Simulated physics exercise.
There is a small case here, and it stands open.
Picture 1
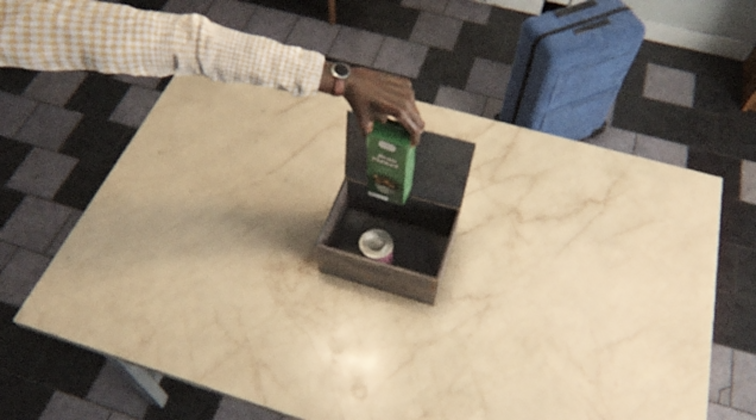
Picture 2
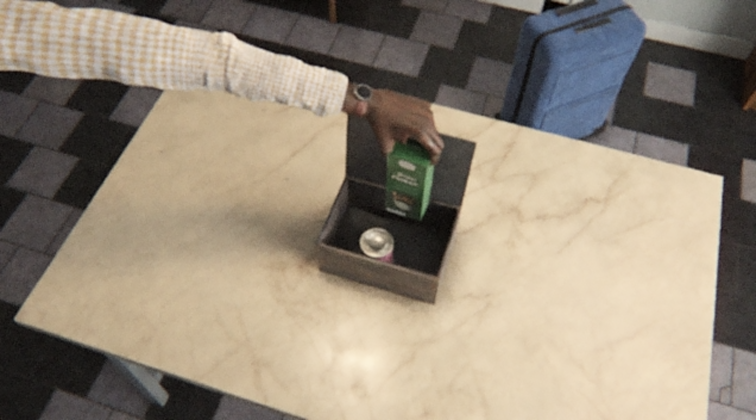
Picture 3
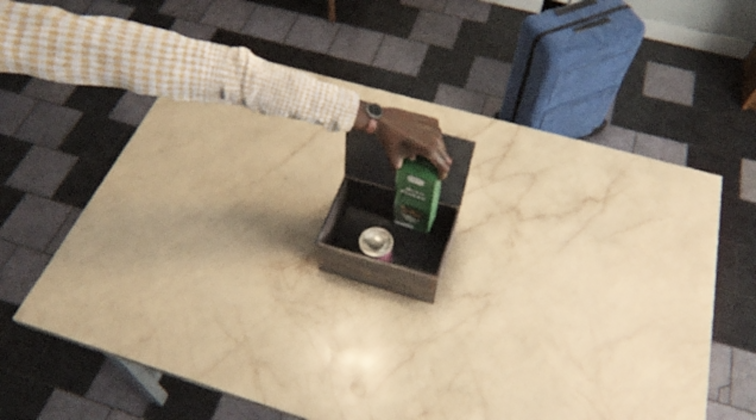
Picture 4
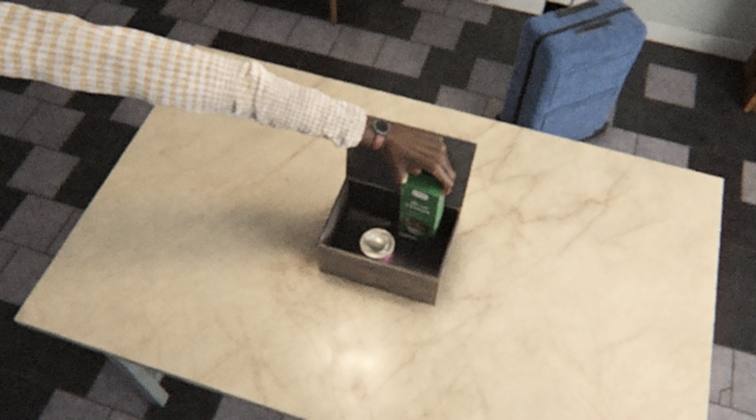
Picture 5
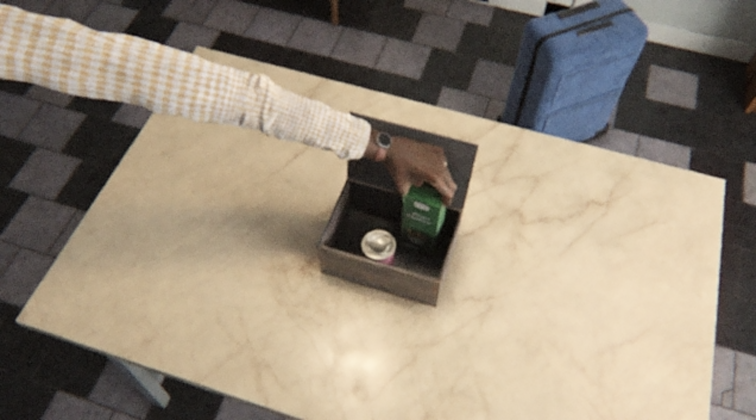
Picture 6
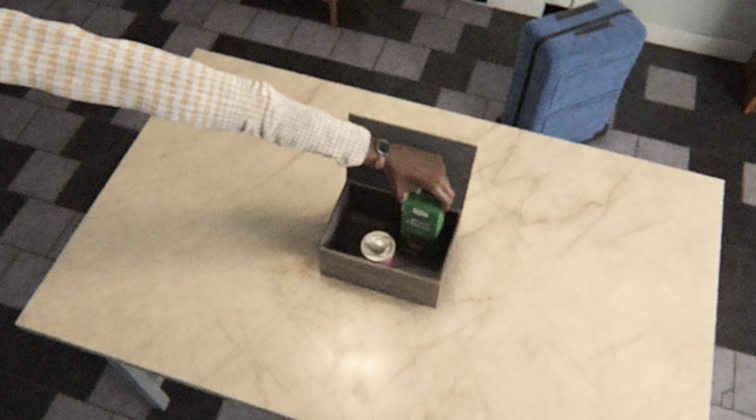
A hand in a checked sleeve lowers a green carton into a small open case on a marble-patterned table, shifting it slightly right beside a pink tin, and still grips the carton inside; a blue suitcase stands behind.
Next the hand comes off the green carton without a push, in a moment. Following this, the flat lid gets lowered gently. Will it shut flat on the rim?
No.
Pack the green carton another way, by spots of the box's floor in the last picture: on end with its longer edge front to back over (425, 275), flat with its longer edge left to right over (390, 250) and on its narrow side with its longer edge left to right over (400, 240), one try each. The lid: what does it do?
First, it is held up; second, it closes; third, it closes.
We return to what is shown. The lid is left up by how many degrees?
I'd put it at roughly 20°.
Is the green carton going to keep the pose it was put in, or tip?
Result: It leans over.
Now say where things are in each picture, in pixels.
In the first frame, coming down; green carton (391, 163); pink tin (376, 253).
In the second frame, coming down; green carton (409, 180); pink tin (377, 252).
In the third frame, coming down; green carton (418, 194); pink tin (376, 252).
In the fourth frame, coming down; green carton (422, 207); pink tin (377, 253).
In the fifth frame, coming down; green carton (423, 218); pink tin (379, 254).
In the sixth frame, put in, still held; green carton (422, 224); pink tin (378, 256).
Then, 2.00 s later than the last frame, lid 68° above the rim; green carton tilted by 4° near (421, 226).
Then, 2.60 s later than the last frame, lid 33° above the rim; green carton tilted by 35° near (413, 245).
When it is over, lid 21° above the rim; lying over in the box, green carton; pink tin as before. End places, in pixels of the last picture, green carton near (412, 250).
